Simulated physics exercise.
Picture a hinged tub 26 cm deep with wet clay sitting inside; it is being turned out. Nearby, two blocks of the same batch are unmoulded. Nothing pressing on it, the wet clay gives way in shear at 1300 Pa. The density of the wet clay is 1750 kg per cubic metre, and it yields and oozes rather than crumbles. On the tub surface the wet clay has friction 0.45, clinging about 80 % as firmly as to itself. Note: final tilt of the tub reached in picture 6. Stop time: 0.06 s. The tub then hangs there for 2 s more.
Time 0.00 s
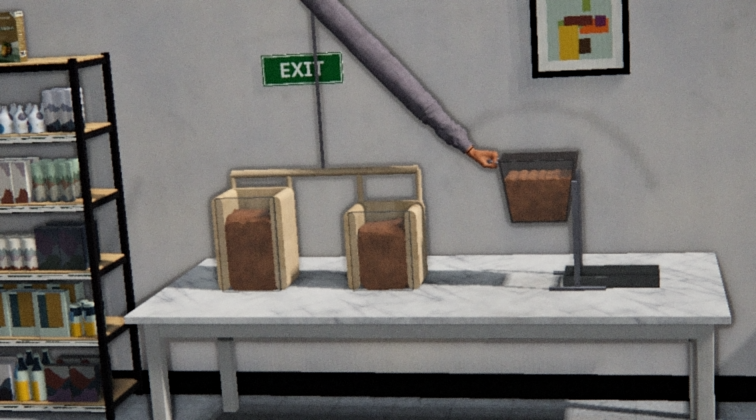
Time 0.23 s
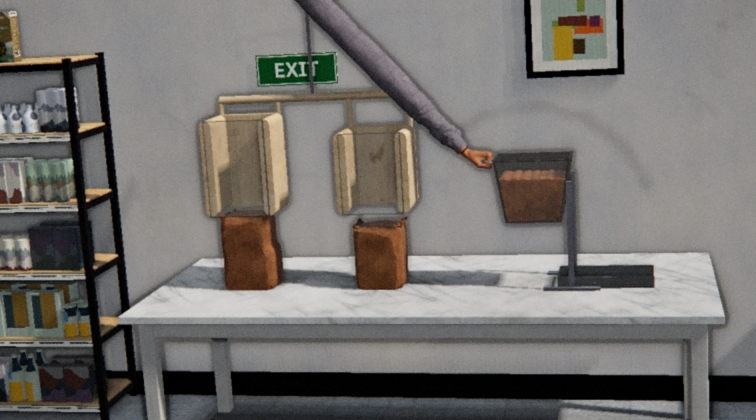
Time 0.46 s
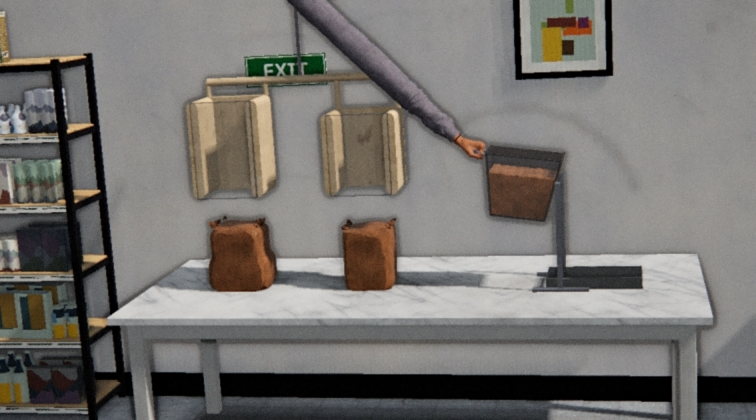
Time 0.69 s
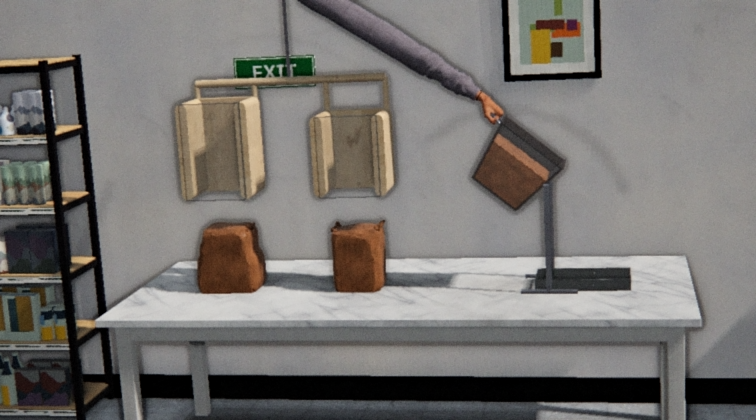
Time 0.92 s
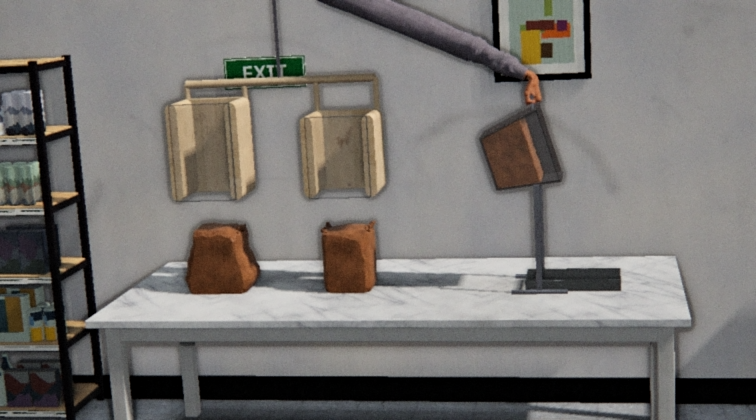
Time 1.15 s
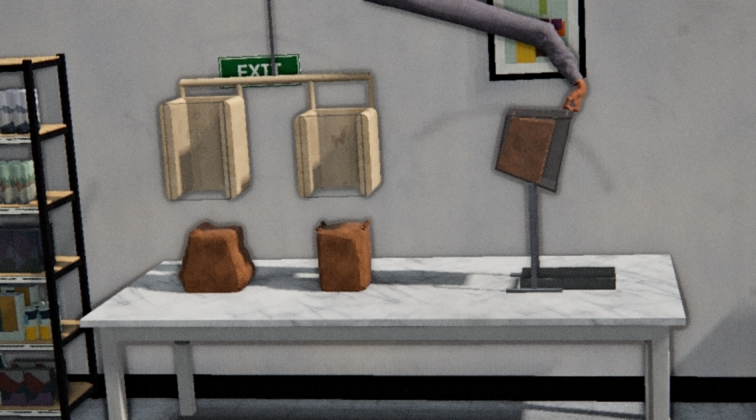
A pale wooden frame lifts two box moulds off two brown clay blocks on a white marble-topped table, seen from the front in a grey-walled room. Stocked shelves stand at left, with a green exit sign and colourful picture behind. The left block slumps and widens more than the right, then a grey-sleeved arm turns a dark, clay-filled tub onto its side as the view drifts right.
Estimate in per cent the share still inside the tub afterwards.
I would say about 14 percent.
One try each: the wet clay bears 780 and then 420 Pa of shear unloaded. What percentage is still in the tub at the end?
30 %, then 20 %.
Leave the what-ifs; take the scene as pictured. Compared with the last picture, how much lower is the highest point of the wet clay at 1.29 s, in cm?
Roughly 4 cm.
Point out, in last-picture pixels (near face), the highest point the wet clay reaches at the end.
Peak location: Approx. (502, 159).
After 1.29 s, the tub is at 103 degrees and holds 100 %.
After 1.46 s, the tub is at 103 degrees and holds 63 %.
After 1.63 s, the tub is at 103 degrees and holds 35 %.
After 1.80 s, the tub is at 103 degrees and holds 14 %.
After 3.15 s, the tub is at 103 degrees and holds 14 %.
